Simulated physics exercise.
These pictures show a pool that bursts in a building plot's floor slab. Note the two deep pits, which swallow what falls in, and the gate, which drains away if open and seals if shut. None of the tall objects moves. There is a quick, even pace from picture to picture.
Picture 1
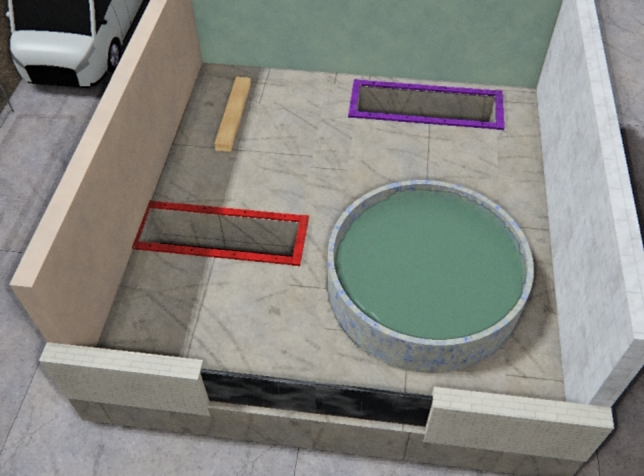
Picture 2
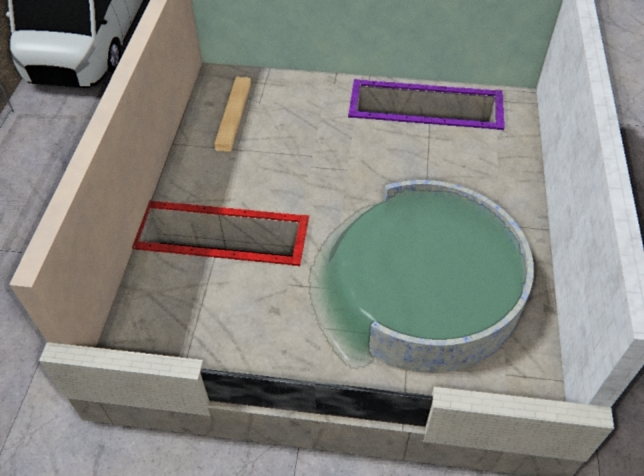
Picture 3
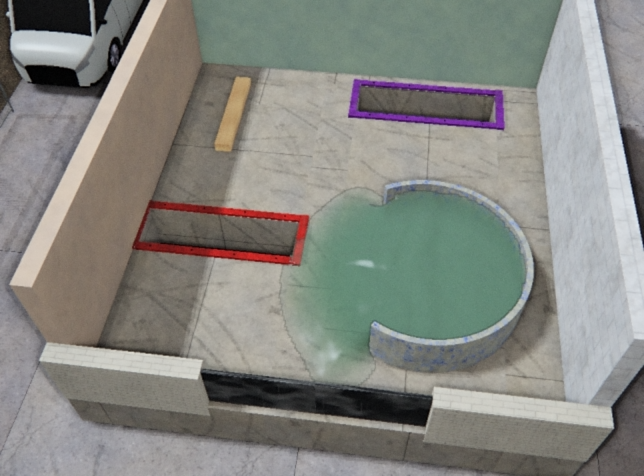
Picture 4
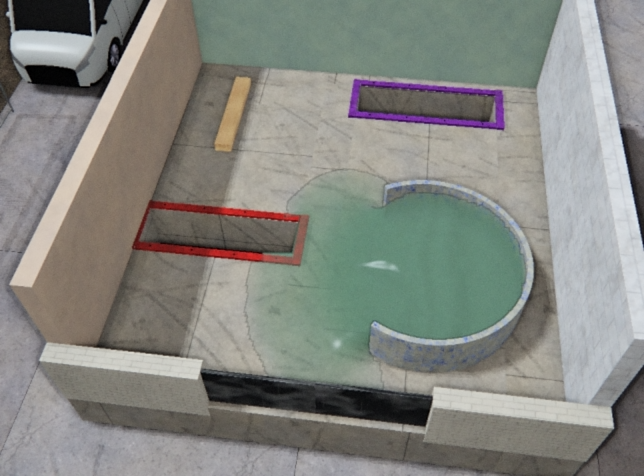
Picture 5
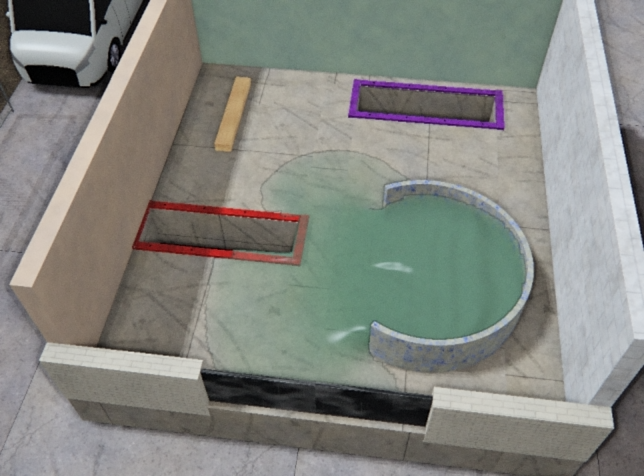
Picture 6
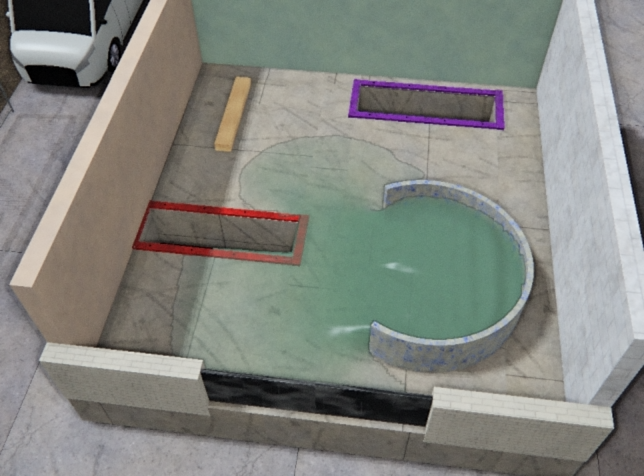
A round, stone-rimmed pool of green water sits at the right of a walled, pale slab seen from above by a still camera. A red-edged pit lies to the left, a purple-edged one at the back near a wooden beam, with a dark gate in front and a white vehicle outside. The pool's left side opens, and water pours out leftward, spreading thinly around the red rim and toward the back and front.
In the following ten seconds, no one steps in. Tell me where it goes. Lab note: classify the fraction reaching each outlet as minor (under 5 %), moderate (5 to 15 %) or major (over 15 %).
Fractions by outlet: Gate minor; red pit major; purple pit minor.
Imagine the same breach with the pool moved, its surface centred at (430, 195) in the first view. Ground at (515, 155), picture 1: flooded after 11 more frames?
Result: Unwetted.
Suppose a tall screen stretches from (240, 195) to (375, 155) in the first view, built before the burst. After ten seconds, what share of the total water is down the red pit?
Red: 50 %.
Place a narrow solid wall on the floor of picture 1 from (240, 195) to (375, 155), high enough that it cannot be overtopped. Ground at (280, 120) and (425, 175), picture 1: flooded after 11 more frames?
Going by the list, I'd say kept clear of the flood, then reached by the flood.
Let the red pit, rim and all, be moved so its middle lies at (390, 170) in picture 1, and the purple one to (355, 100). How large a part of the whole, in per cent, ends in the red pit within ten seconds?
Out of a hundred parts, 8 go to red.
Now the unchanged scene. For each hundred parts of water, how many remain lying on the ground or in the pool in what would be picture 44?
About 62 per cent.
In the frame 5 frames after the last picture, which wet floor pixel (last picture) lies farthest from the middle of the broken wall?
My best guess is about (257, 88).
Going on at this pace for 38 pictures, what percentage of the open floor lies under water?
Roughly 75 %.
A moment on, water covers 50 % of the floor; the gate 0 %, the red pit 6 %, the purple pit 0 %.
Next, water covers 60 % of the floor; the gate 0 %, the red pit 13 %, the purple pit 0 %.
Then, water covers 60 % of the floor; the gate 0 %, the red pit 25 %, the purple pit 0 %.
Later, water covers 75 % of the floor; the gate 0 %, the red pit 38 %, the purple pit 1 %.
In the end, water covers 90 % of the floor; the gate 0 %, the red pit 42 %, the purple pit 1 %.
